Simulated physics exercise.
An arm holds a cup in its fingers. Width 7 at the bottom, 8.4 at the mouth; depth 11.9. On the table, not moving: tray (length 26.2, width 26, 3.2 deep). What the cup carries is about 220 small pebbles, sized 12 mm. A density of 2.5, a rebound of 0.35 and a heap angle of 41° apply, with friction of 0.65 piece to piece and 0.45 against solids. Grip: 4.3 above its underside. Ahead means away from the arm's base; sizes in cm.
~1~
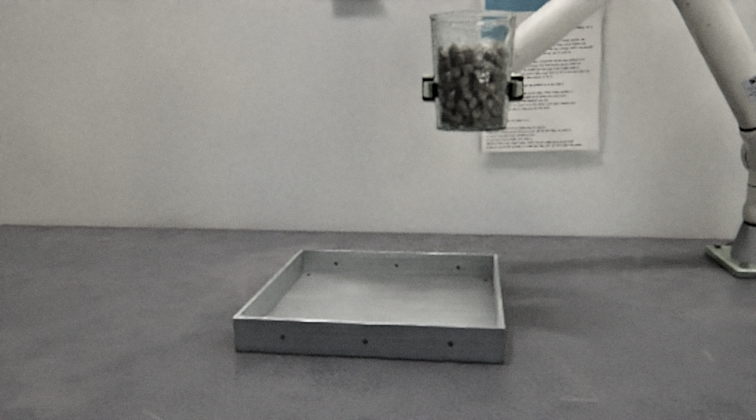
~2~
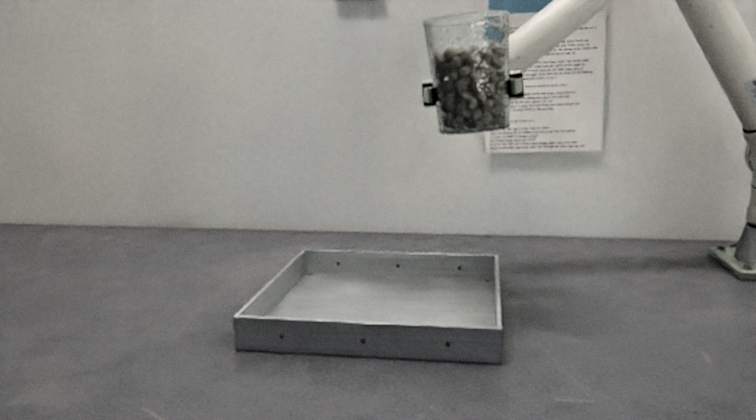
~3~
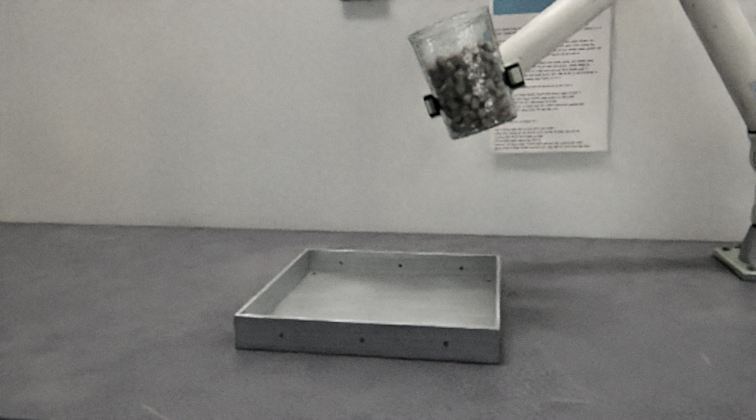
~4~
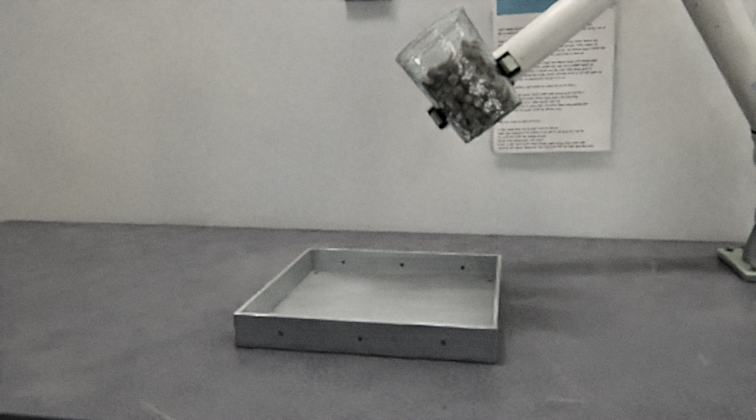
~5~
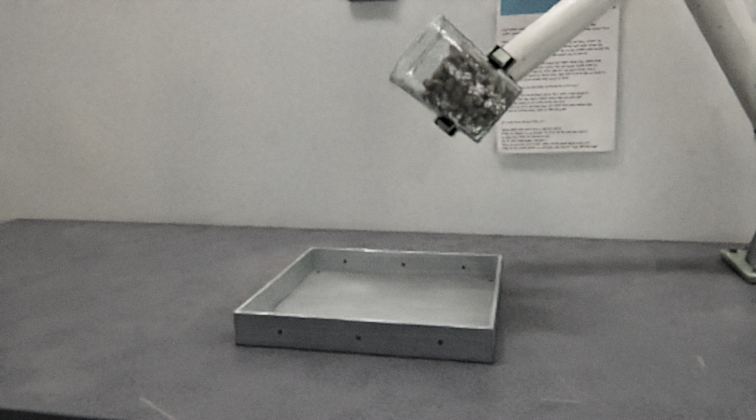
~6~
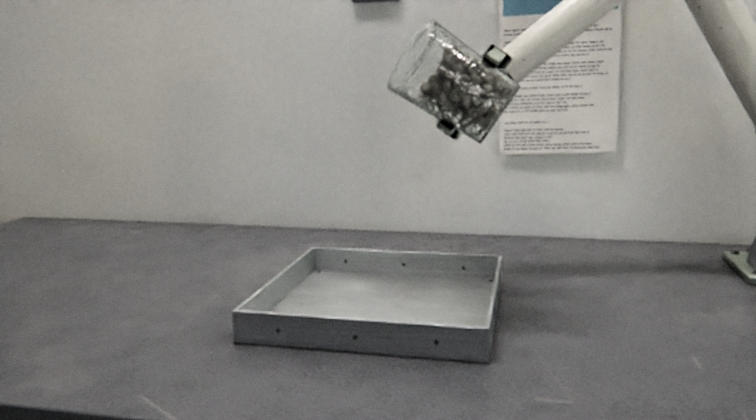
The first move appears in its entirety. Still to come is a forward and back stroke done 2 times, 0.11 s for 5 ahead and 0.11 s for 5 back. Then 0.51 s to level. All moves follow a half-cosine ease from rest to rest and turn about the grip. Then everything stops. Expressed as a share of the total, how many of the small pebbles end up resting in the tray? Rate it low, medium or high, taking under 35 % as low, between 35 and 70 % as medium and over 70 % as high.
Rating: Low.
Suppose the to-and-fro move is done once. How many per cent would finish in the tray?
Near 5 per cent.
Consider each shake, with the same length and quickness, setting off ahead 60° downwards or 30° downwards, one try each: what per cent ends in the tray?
Estimates, in order: 0 % then 5 %.
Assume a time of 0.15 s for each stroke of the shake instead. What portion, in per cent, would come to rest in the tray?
That gives about 5 percent.
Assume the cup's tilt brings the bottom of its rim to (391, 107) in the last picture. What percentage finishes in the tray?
35 %.
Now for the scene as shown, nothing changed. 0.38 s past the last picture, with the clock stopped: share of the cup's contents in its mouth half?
Roughly 50 per cent.
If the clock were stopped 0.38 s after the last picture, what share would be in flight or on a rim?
Logged share: Close to 3 per cent.
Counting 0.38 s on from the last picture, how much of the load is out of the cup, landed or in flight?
So far around 10 % is out.
Then, 0.38 s later, tilted 56° forward, highest piece 29 above the table; 202 in the cup, 8 in the tray, 4 on the table or floor, 7 in flight or on a rim.
Then, 0.76 s later, tilted 17° forward, highest piece 32 above the table; 188 in the cup, 26 in the tray, 7 on the table or floor.
Then, 1.15 s later, level, highest piece 33 above the table; 188 in the cup, 26 in the tray, 7 on the table or floor.
Then, 2.20 s later, level, highest piece 32 above the table; 188 in the cup, 26 in the tray, 7 on the table or floor.
At rest, 188 in the cup, 26 in the tray, 7 on the table or floor. That is 12 % in the tray.
